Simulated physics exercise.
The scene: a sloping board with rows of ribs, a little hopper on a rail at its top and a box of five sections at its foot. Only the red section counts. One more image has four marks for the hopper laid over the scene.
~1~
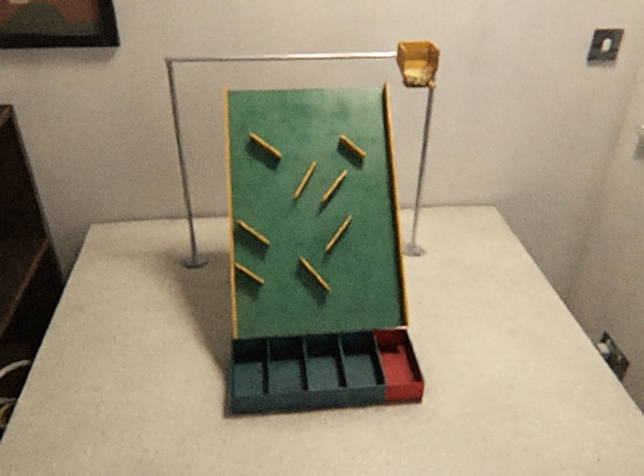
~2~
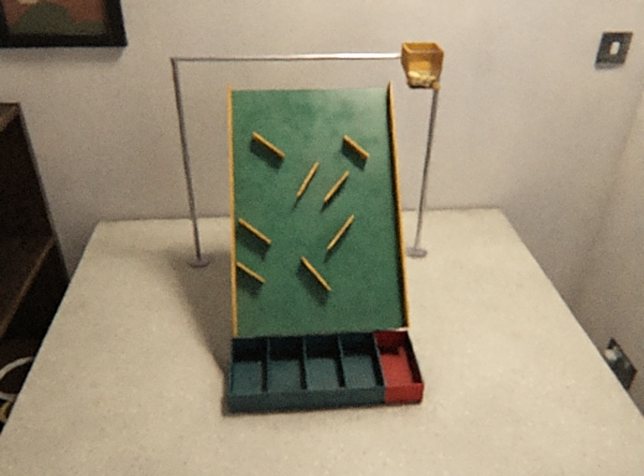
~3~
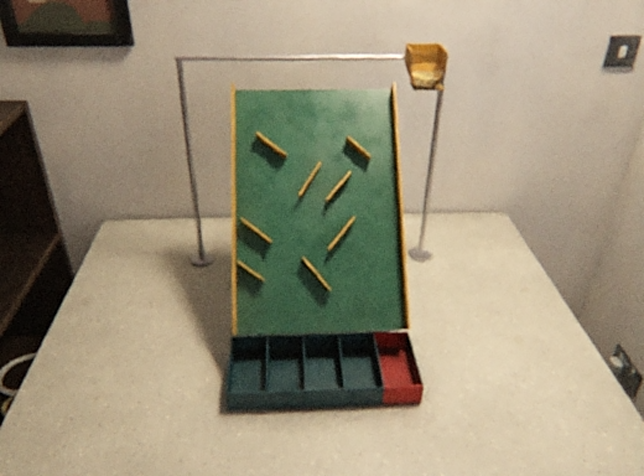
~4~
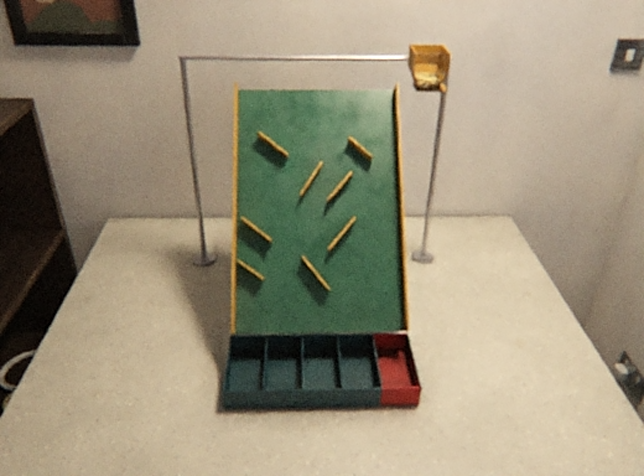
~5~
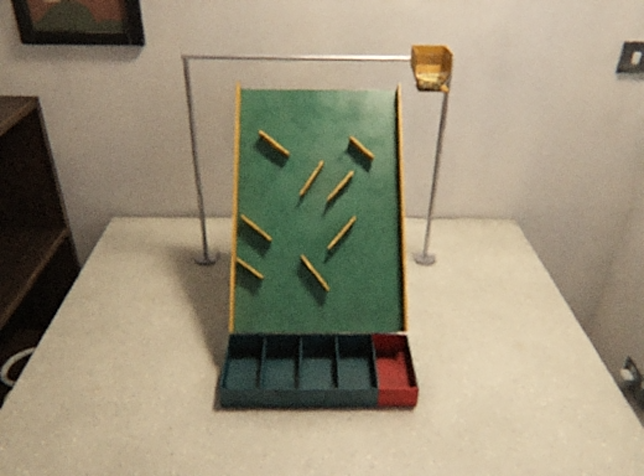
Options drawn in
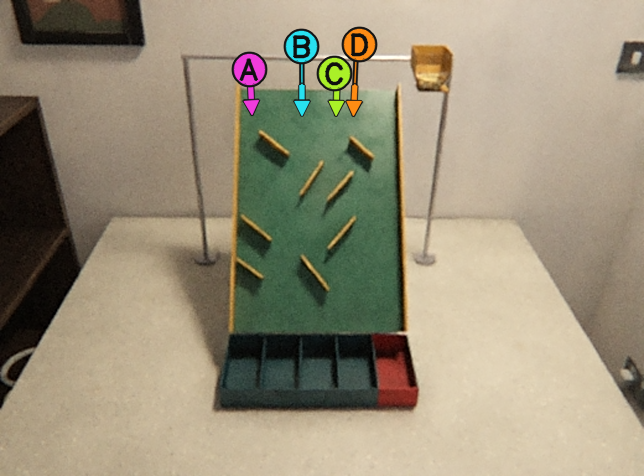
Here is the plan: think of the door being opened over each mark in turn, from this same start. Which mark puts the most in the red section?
Go for D.
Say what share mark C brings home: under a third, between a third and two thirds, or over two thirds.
Under a third.
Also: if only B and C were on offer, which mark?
That would be C.
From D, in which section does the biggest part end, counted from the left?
It is the fifth one.
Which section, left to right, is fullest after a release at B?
The second from the left.
On the marked copy, mark A meets the board at (251, 109); mark B meets the board at (301, 110); mark C meets the board at (336, 110); mark D meets the board at (353, 110).
If A is chosen, a small part in the red section, most in other sections, a small part outside the box.
If B is chosen, none in the red section, most in other sections, a small part outside the box.
If C is chosen, a small part in the red section, about two thirds in other sections, about a quarter outside the box.
If D is chosen, about a third in the red section, about a quarter in other sections, about a third outside the box.
